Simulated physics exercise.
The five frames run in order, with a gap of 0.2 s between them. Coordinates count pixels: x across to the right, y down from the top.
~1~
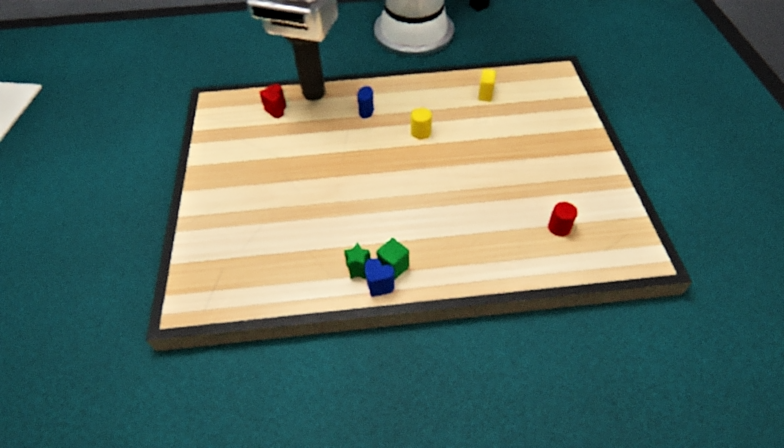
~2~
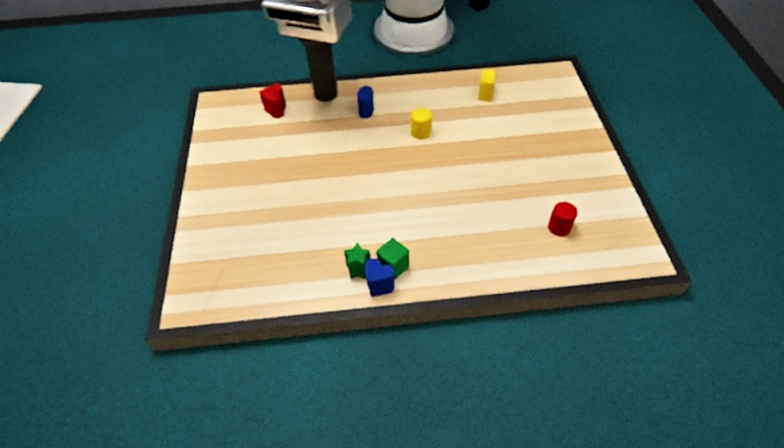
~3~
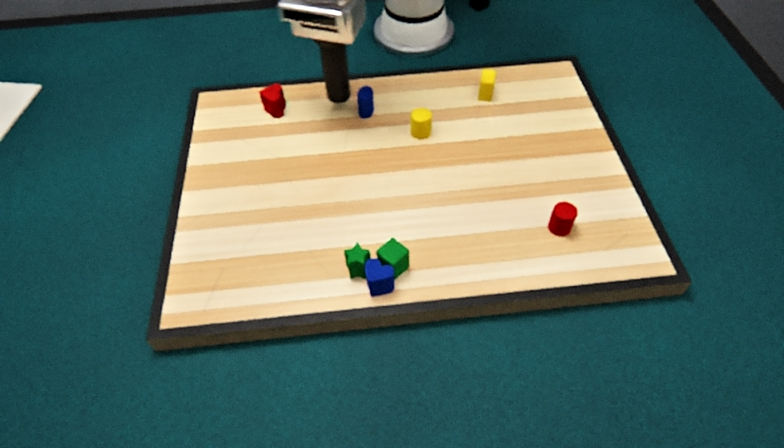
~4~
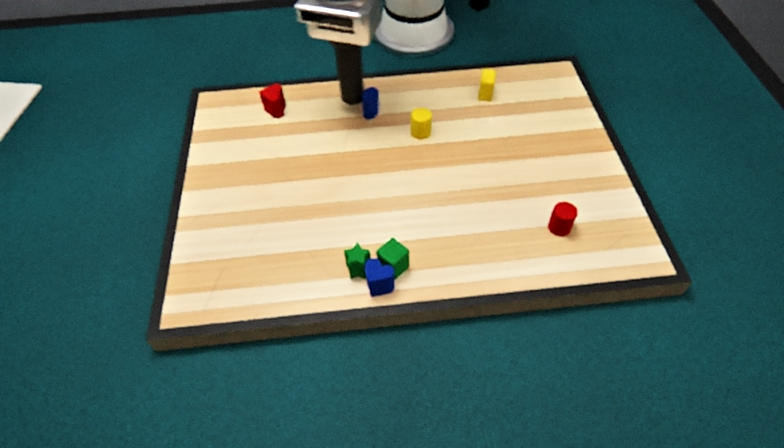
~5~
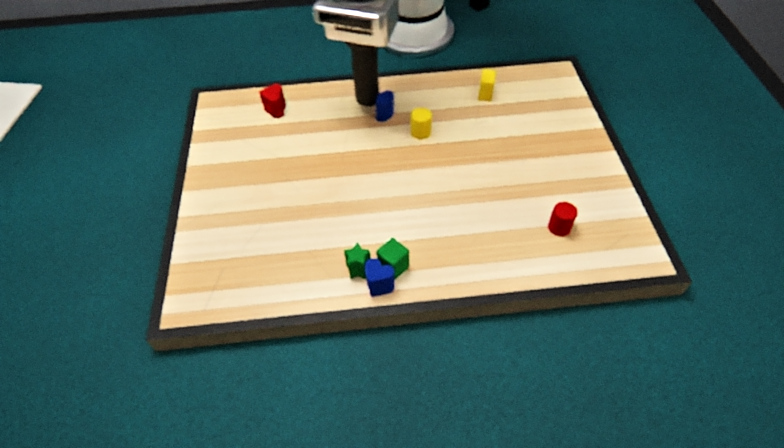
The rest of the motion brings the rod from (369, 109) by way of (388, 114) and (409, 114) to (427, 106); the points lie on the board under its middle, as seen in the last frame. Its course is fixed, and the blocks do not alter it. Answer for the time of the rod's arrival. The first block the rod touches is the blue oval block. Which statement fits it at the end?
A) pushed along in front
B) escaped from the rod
The correct letter is B.
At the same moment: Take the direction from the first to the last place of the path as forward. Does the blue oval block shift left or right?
To the right.
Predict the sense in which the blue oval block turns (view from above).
The answer is clockwise.
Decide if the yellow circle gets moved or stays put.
At the end, its place is different.
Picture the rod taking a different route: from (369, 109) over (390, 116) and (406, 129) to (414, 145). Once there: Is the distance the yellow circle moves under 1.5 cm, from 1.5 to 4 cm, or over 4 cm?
The block winds up beyond 4 cm from where it is now.
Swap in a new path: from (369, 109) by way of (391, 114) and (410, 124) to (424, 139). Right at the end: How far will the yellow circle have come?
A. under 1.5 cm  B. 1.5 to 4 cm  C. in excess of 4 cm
C
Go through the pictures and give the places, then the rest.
In the first frame, tip of the rod at (314, 94), middles of tops, blue oval block at (365, 92), yellow circle at (421, 114).
In the second frame, rod at (326, 95), nothing pushed.
In the third frame, rod at (339, 96), nothing pushed.
In the fourth frame, rod at (353, 98), blue oval block at (370, 93).
In the fifth frame, rod at (368, 99), blue oval block at (384, 96), yellow circle at (421, 114).
The first path, step by step. One third of the way, rod at (388, 105); blue oval block at (405, 102).
Two thirds of the way, rod at (409, 104); blue oval block at (425, 105), turned 40° clockwise; yellow circle at (428, 117).
At the end, rod at (427, 97); blue oval block at (427, 104), turned 50° clockwise; yellow circle at (428, 117).
